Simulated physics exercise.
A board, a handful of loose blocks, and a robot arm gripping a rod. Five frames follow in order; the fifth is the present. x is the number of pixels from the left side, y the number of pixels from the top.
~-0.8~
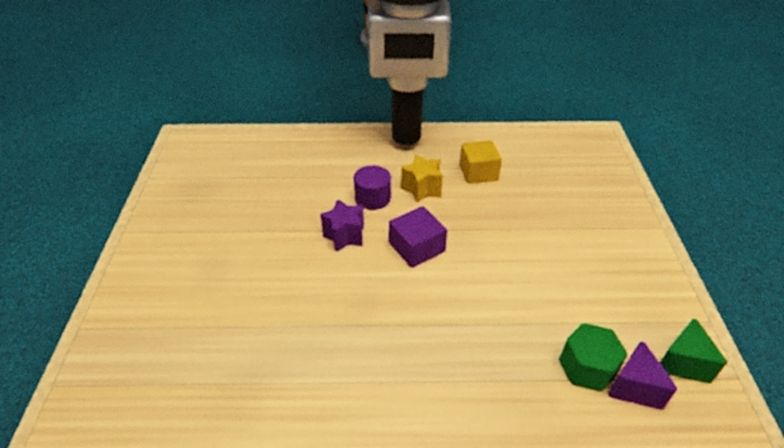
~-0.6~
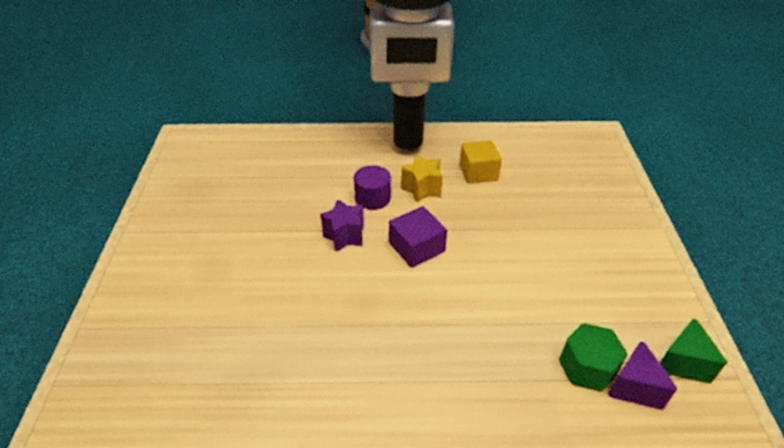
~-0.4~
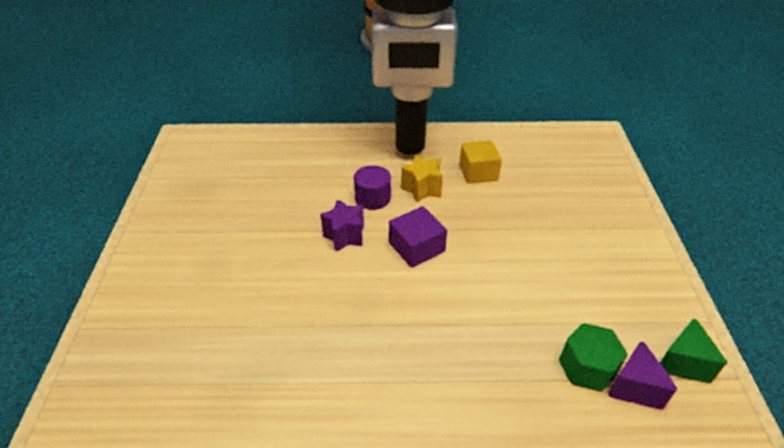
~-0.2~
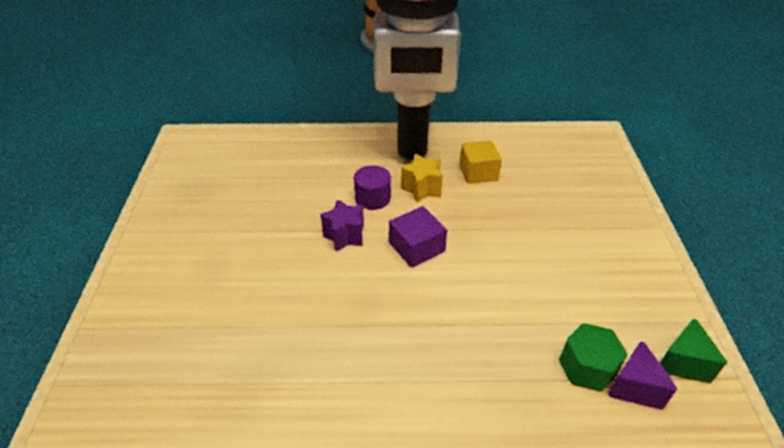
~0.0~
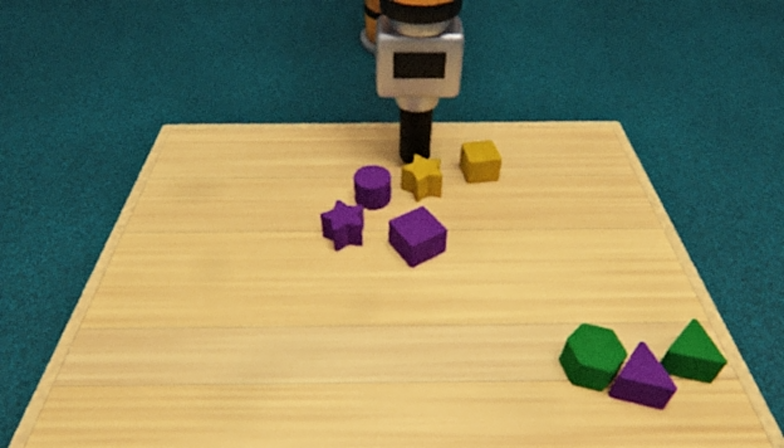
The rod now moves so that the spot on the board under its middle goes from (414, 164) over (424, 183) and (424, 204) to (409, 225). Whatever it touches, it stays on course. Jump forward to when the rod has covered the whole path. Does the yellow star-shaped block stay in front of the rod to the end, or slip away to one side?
I predict the rod has moved past it.
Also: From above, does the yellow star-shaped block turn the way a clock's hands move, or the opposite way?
It ends up turned anticlockwise.
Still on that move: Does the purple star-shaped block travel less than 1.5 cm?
Final answer: Yes.
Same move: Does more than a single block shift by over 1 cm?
Yes, that is how it ends up.
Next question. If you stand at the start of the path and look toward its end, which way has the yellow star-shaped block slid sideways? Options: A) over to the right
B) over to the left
B: Over to the left.
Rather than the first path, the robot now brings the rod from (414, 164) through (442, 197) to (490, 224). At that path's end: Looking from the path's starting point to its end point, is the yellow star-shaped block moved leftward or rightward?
Goes right.
On the path given first. One third of the way, rod (425, 176); yellow star-shaped block (435, 186).
Two thirds of the way, rod (424, 197); purple square piece (418, 232), turned 15° clockwise; yellow star-shaped block (443, 202), turned 45° anticlockwise.
At the end, rod (409, 218); purple star-shaped block unmoved; purple cylinder unmoved; purple square piece (421, 239), turned 45° clockwise; yellow star-shaped block (444, 209), turned 90° anticlockwise.
